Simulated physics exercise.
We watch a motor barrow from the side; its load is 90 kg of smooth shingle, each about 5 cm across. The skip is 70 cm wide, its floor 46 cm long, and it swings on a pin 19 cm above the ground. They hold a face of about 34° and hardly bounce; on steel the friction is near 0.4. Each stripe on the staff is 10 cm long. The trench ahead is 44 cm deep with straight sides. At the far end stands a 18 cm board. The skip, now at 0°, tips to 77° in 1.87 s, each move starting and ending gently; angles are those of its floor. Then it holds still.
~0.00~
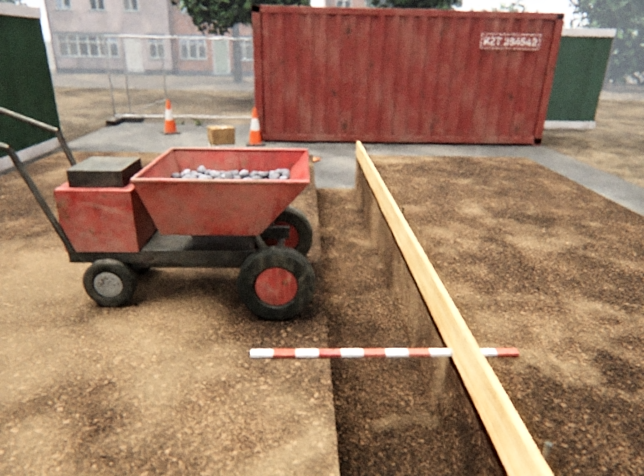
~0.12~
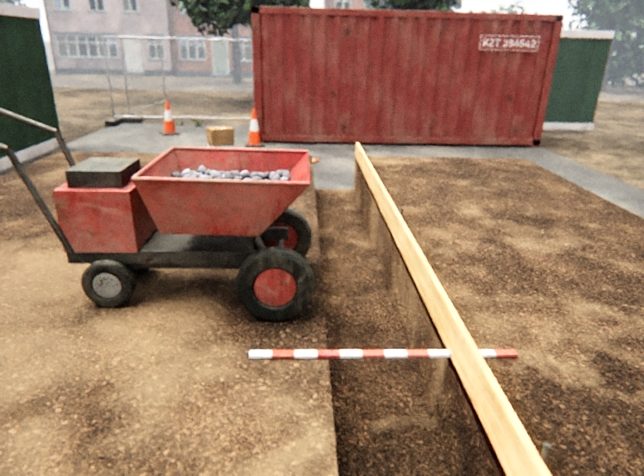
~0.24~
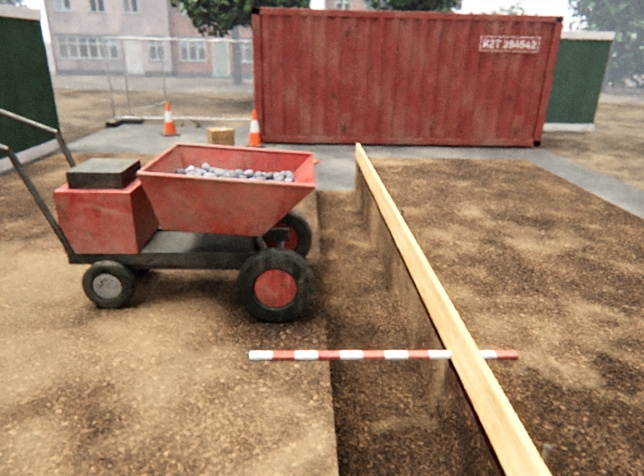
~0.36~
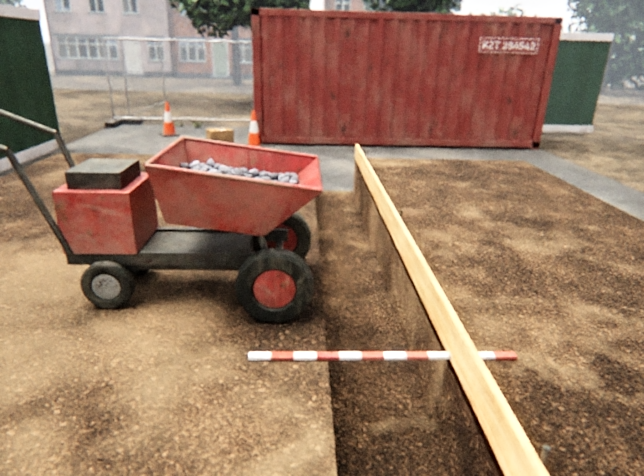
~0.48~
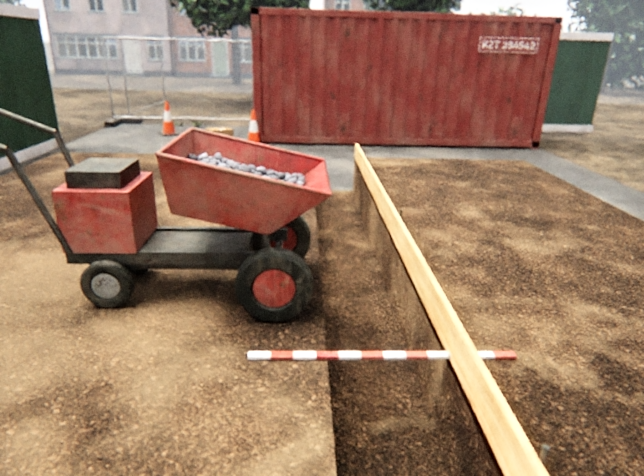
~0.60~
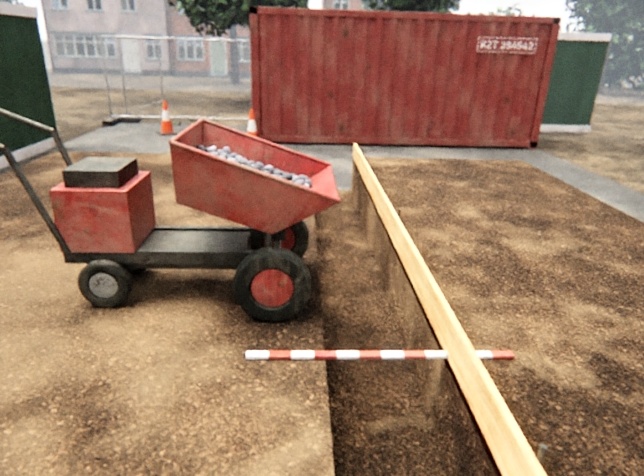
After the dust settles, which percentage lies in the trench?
Roughly 99 per cent ends in the trench.
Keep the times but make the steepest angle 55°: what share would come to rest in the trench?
Then about 75 per cent.
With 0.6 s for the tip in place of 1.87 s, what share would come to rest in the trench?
It would be near 90 per cent.
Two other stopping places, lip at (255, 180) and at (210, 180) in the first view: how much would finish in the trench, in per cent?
About 100 and 95 per cent.
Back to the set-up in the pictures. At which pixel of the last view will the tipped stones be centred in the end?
Around (378, 348).
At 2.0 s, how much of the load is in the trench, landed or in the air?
About 85 per cent by then.
After 1.4 s the floor is at 65°; 98 % in the skip, 2 % in the trench; the foremost stones are at (393, 250).
After 2.0 s the floor is at 77°; 15 % in the skip, 84 % in the trench, 1 % past the trench; the foremost stones are at (428, 283).
After 2.3 s the floor is at 77°; 0 % in the skip, 99 % in the trench, 1 % past the trench; the foremost stones are at (435, 296).
After 4.3 s the floor is at 77°; 0 % in the skip, 99 % in the trench, 1 % past the trench; the foremost stones are at (435, 295).
